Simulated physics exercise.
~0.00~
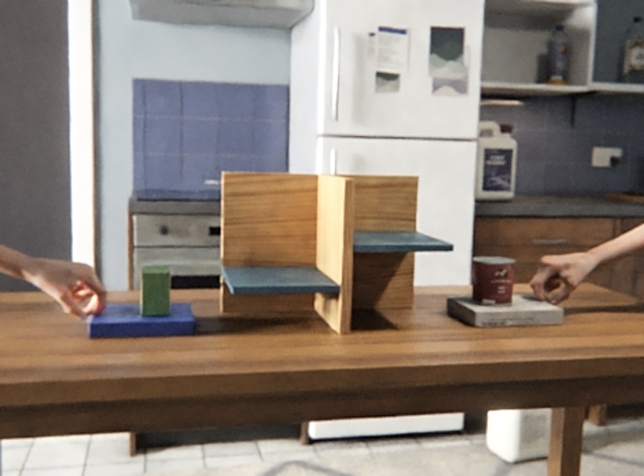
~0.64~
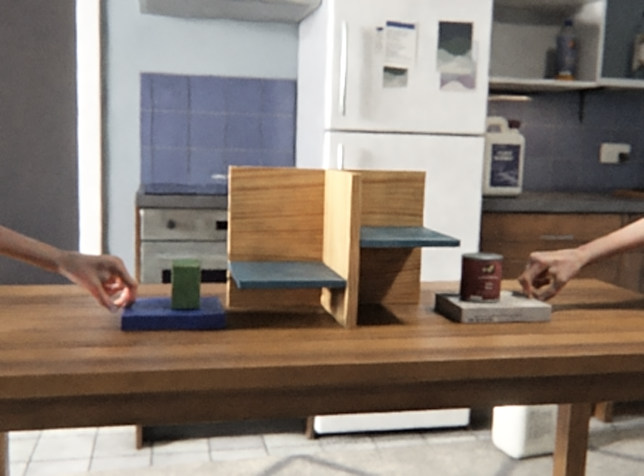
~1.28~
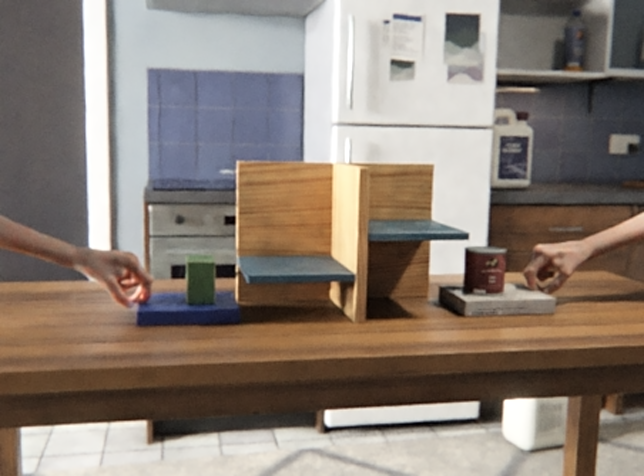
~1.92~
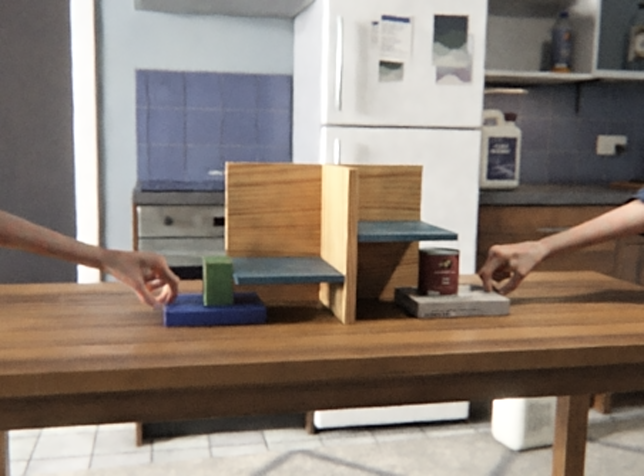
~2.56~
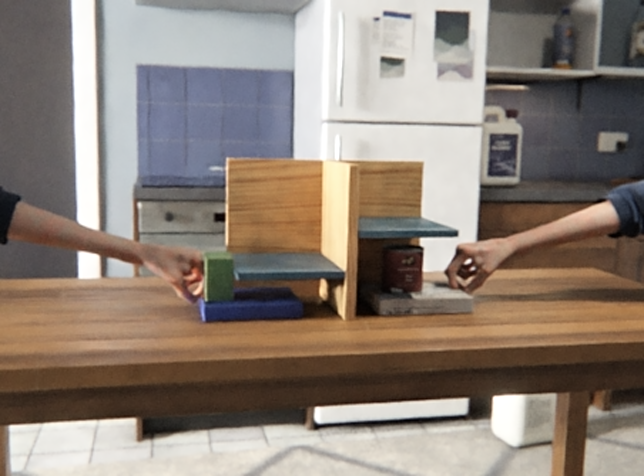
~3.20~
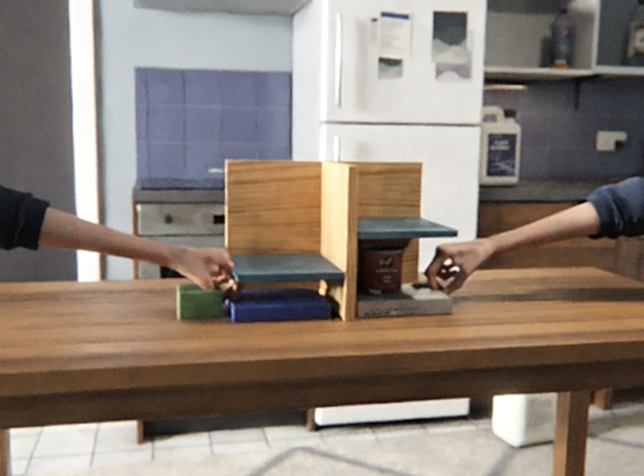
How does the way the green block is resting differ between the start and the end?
At the start the green block stands upright on the blue tray. By the end it is lying on its side on the table, to the left of the tray.
